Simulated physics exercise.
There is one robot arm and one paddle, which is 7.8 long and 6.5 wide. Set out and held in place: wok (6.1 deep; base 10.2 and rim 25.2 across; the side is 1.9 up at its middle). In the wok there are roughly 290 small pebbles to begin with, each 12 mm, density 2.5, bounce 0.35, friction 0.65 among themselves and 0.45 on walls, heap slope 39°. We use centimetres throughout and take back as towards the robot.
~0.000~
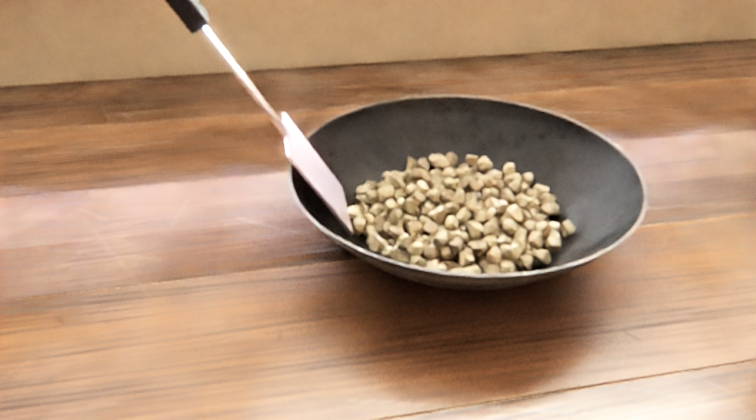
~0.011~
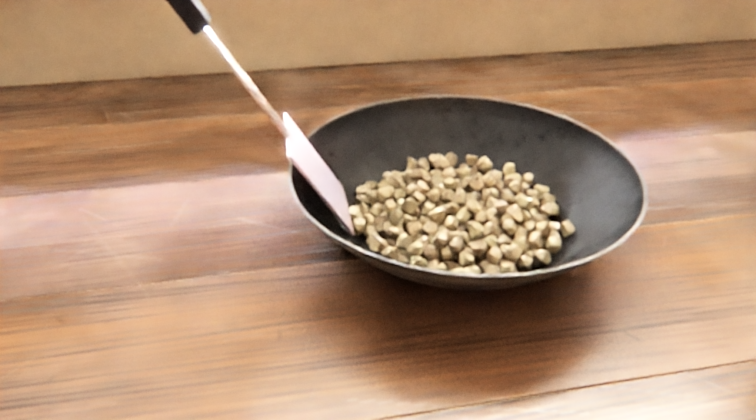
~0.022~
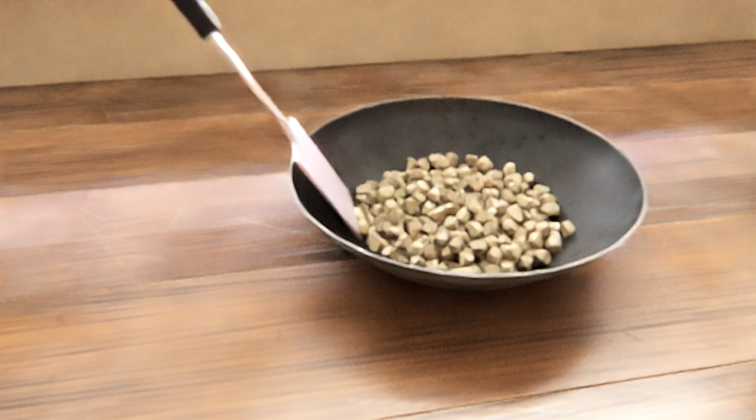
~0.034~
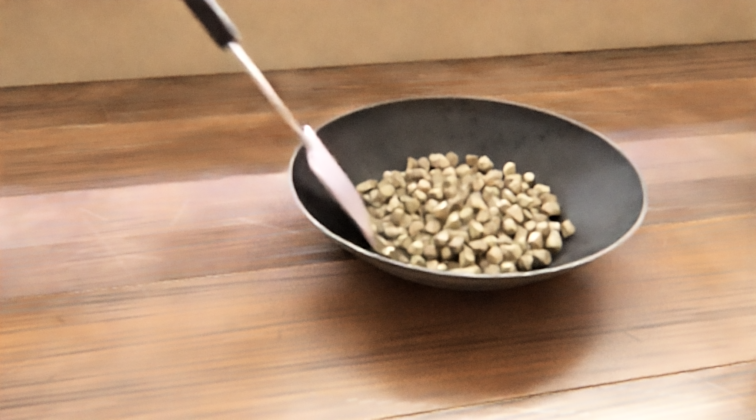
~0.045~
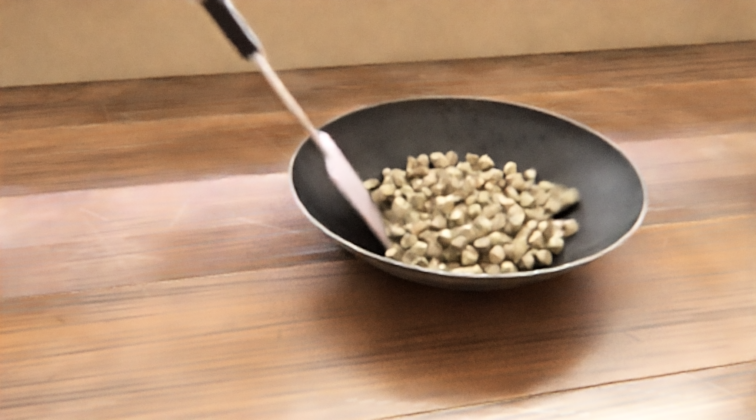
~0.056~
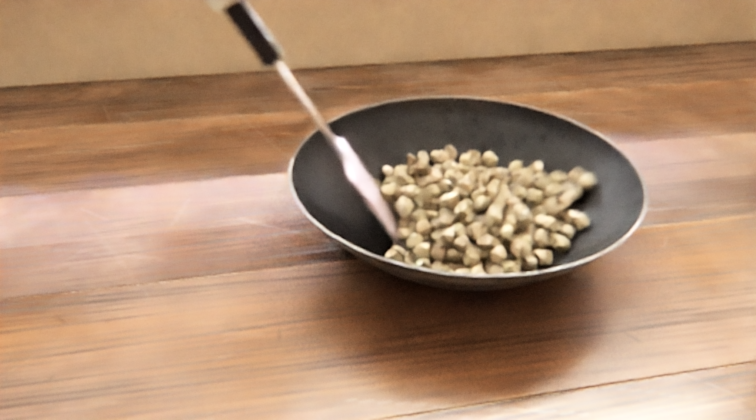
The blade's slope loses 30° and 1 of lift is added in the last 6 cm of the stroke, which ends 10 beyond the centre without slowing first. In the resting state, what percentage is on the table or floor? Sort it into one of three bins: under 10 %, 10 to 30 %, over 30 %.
Bin: Over 30 %.
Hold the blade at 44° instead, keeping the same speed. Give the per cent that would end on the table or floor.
Near 55 %.
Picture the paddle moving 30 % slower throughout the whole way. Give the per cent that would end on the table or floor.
About 50 %.
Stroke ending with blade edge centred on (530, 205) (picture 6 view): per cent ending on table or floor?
Something close to 20 in a hundred.
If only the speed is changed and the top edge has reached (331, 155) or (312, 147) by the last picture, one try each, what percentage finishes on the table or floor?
Close to 50 per cent in the first try and close to 35 per cent in the second.
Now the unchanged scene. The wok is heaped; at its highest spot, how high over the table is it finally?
It reaches roughly 4.0 cm.
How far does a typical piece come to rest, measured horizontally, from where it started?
About 16 centimetres.
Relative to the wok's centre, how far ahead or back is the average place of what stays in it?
Ahead, by about 2.0 cm.
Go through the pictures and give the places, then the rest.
In the first frame, the paddle top edge at (285, 132), sloping 60°; upper third of the load around (458, 206), from x 355 to 565, top at y 160; 289 in the wok.
In the second frame, the paddle top edge at (287, 133), sloping 60°; upper third of the load around (458, 206), from x 355 to 565, top at y 160.
In the third frame, the paddle top edge at (294, 138), sloping 60°; upper third of the load around (458, 206), from x 355 to 565, top at y 160.
In the fourth frame, the paddle top edge at (310, 146), sloping 60°; upper third of the load around (460, 205), from x 365 to 565, top at y 160.
In the fifth frame, the paddle top edge at (328, 153), sloping 60°; upper third of the load around (467, 200), from x 365 to 570, top at y 160.
In the sixth frame, the paddle top edge at (346, 158), sloping 60°; upper third of the load around (477, 195), from x 365 to 585, top at y 155; 289 in the wok.
After 0.10 s, sloping 60°, highest piece 9 above the table; 287 in the wok, 2 on the blade or in flight.
After 0.15 s, sloping 53°, highest piece 12 above the table; 283 in the wok, 6 on the blade or in flight.
After 0.37 s, sloping 30°, highest piece 14 above the table; 140 in the wok, 33 on the table or floor, 116 on the blade or in flight.
After 1.42 s, sloping 30°, highest piece 4 above the table; 149 on the table or floor, 140 in the wok.
In the end, 149 on the table or floor, 140 in the wok. That is 52 % on the table or floor.
